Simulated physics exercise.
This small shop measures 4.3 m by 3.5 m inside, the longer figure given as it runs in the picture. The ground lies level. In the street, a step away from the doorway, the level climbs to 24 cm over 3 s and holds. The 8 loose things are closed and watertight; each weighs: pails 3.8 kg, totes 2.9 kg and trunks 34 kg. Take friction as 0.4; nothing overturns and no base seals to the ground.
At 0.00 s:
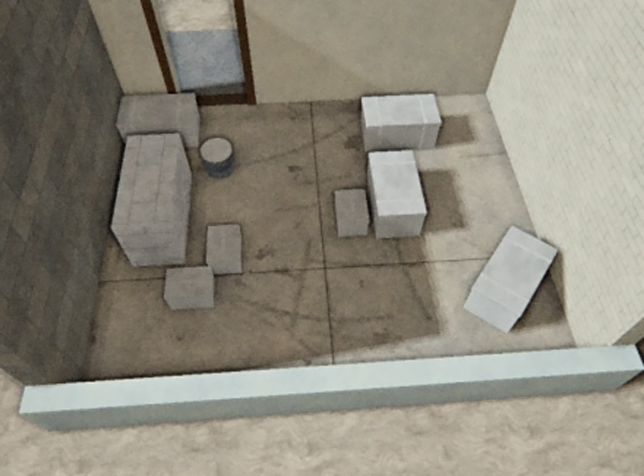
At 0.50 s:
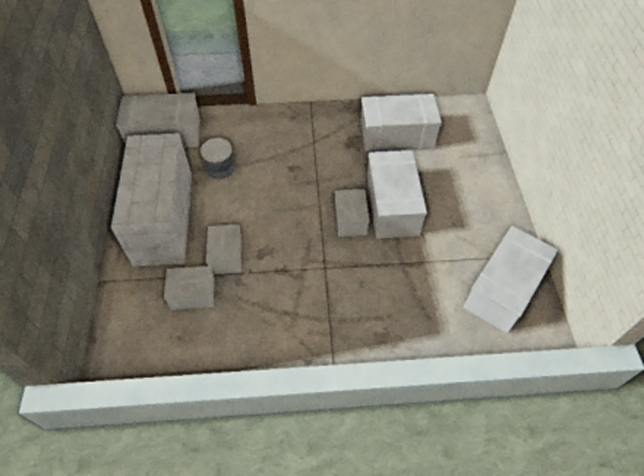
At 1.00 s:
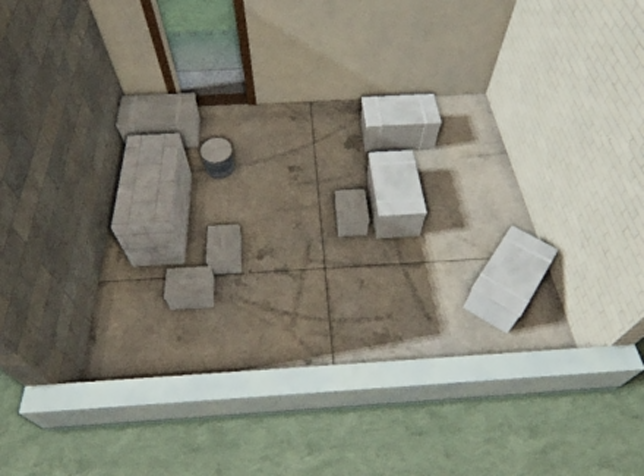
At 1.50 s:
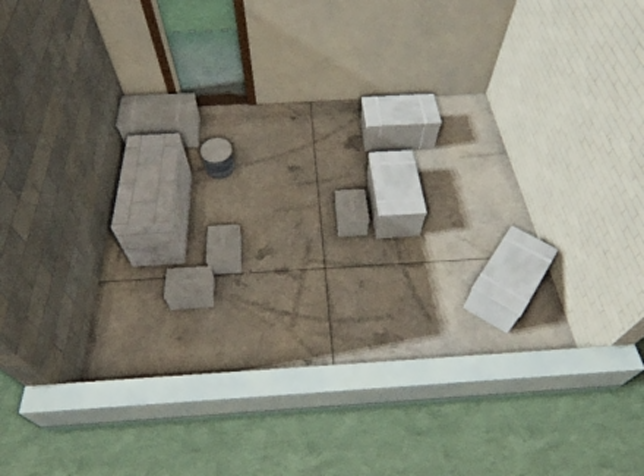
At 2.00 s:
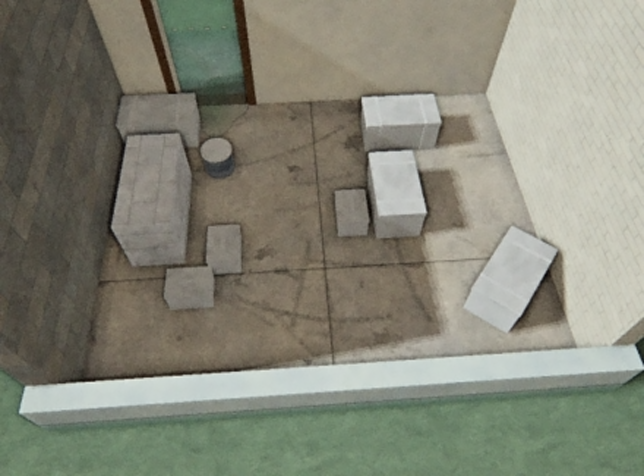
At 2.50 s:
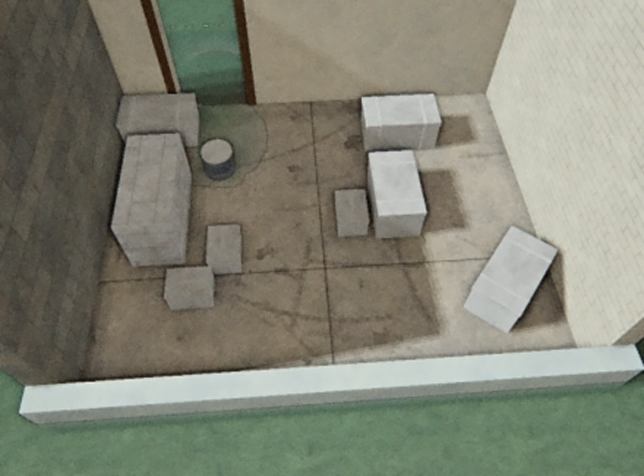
A small walled shop with gray boxes and a pail stood still while greenish water spread over the street outside, then crept through the doorway and made a shallow patch around the pail.
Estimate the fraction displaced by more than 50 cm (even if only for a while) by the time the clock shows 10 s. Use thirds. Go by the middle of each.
It is from one to two thirds.
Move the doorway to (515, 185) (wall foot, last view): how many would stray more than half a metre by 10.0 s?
In that case 5 of them.
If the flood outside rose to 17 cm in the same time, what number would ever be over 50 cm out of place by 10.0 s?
Then 4.
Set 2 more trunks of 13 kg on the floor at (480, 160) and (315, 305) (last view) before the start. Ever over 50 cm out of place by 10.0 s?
In turn: Under, over.
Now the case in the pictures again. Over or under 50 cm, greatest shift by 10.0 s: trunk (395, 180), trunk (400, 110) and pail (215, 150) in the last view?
In turn: Less, less, more.
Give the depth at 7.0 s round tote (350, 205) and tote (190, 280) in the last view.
Roughly 10 and 6 cm.
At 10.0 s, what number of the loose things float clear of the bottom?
4 of them.
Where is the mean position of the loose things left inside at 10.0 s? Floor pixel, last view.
At about (320, 248).
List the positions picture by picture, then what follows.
The first frame shows a pail at (216, 149) rests on the ground; a tote at (223, 243), on the bottom; water covers 0.0 m2; 0 of 8 have shifted.
The second frame shows a pail at (216, 149), on the bottom; a tote at (223, 243) rests on the ground; 0.0 m2 under water; 0 of 8 have shifted.
The third frame shows a pail at (216, 149) rests on the ground; a tote at (223, 243) rests on the ground; 0.0 m2 under water; 0 of 8 have shifted.
The fourth frame shows a pail at (216, 149) rests on the ground; a tote at (223, 243) rests on the ground; water covers 0.0 m2; 0 of 8 have shifted.
The fifth frame shows a pail at (216, 149) rests on the ground; a tote at (223, 243) rests on the ground; water covers 0.2 m2; 0 of 8 have shifted.
The sixth frame shows a pail at (216, 151), on the bottom; a tote at (223, 243) rests on the ground; water covers 0.8 m2; 0 of 8 have shifted.
After 3.5 s 1 of 8 are over 50 cm from their spots; 0 afloat.
After 4.5 s 3 of 8 are over 50 cm from their spots; 2 afloat.
After 7.0 s 4 of 8 are over 50 cm from their spots; 4 afloat.
After 10.0 s 3 of 8 are over 50 cm from their spots, and 4 have been at some point; 4 afloat.
